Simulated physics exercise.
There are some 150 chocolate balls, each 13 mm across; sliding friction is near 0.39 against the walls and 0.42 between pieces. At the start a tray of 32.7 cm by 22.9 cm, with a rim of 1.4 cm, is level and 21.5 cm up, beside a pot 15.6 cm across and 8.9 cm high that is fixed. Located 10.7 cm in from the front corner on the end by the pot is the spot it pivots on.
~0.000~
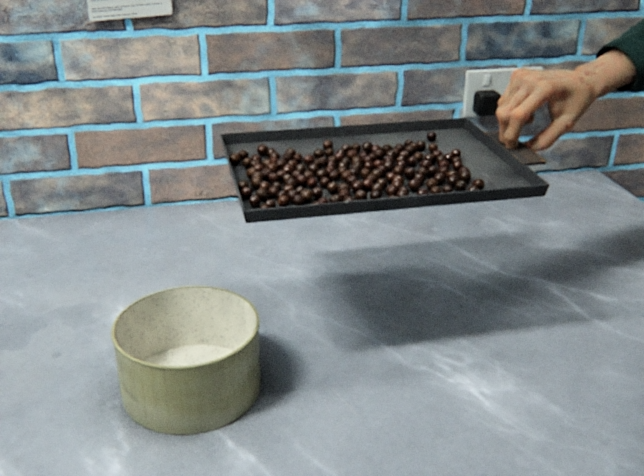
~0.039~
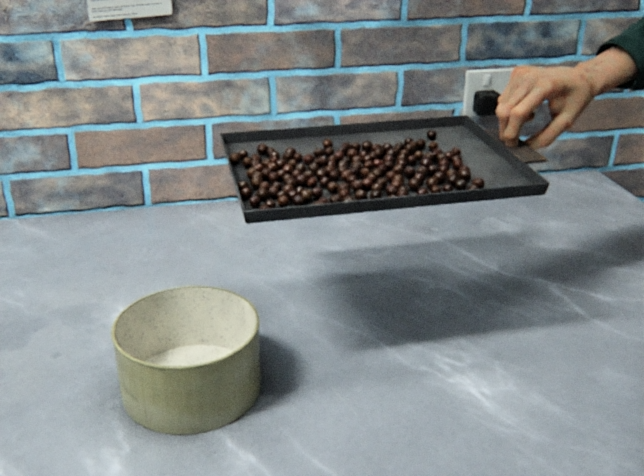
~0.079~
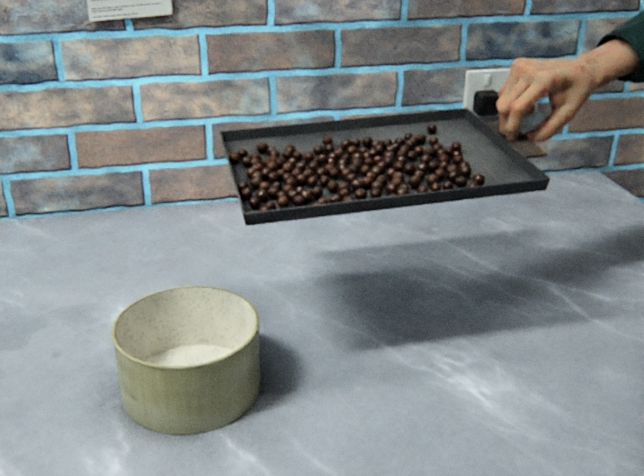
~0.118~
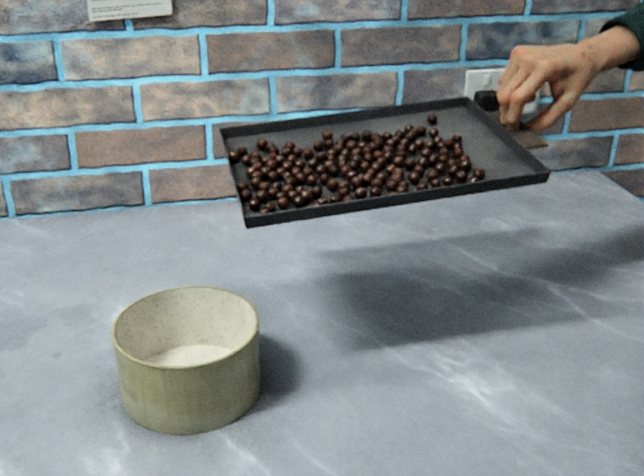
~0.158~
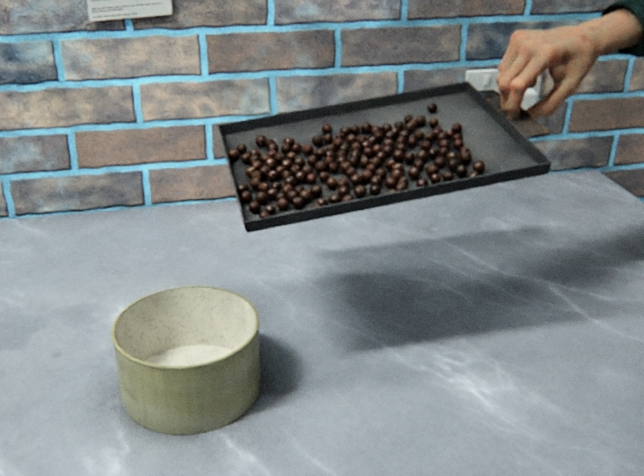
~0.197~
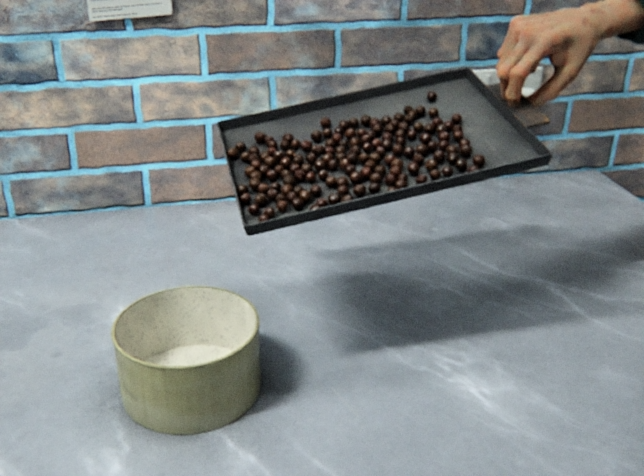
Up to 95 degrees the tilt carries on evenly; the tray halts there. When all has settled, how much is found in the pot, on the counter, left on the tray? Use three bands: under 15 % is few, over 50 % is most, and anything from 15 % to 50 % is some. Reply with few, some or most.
Pot: Some, counter: Most, left on the tray: Few.
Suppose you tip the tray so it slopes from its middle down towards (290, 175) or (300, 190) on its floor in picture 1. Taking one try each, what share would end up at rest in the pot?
That would be close to 45 per cent and then close to 80 per cent.
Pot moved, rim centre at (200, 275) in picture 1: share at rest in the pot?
I'd expect near 10 per cent.
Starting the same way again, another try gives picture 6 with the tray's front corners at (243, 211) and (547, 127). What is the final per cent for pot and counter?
Pot 55; counter 45.
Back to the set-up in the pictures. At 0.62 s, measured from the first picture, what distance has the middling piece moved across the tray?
It has moved some 4 cm from its start.
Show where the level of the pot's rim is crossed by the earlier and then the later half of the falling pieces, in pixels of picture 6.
Around (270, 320), then (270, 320).
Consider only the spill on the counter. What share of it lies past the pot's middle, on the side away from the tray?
Around 10 per cent, give or take.
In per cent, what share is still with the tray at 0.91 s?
I'd say close to 100 per cent.
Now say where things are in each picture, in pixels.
Tray tilt 0 degrees, front corners at (246, 210) and (546, 184); middle of the pieces at (354, 173); pot at (186, 323), in the first picture.
Tray tilt 1 degrees, front corners at (246, 210) and (546, 182); middle of the pieces at (354, 172), in the second picture.
Tray tilt 2 degrees, front corners at (246, 213) and (547, 178); middle of the pieces at (354, 170), in the third picture.
Tray tilt 5 degrees, front corners at (246, 216) and (548, 170), lowest corner left front; middle of the pieces at (353, 166), in the fourth picture.
Tray tilt 9 degrees, front corners at (246, 221) and (548, 162), lowest corner left front; middle of the pieces at (353, 162), in the fifth picture.
Tray tilt 13 degrees, front corners at (246, 225) and (549, 153), lowest corner left front; middle of the pieces at (352, 158); pot at (186, 323). The tray's pace is about 95 degrees a second, in the sixth picture.
After 0.62 s, tilt 52 degrees; the tray holds 100 %, the pot 0 %.
After 0.91 s, tilt 79 degrees; the tray holds 100 %, the pot 0 %.
Then, at 1.30 s, tilt 95 degrees; the tray holds 5 %, the pot 30 %.
By 2.5 s all is still; pot 30 %, counter 70 %, tray 0 %.
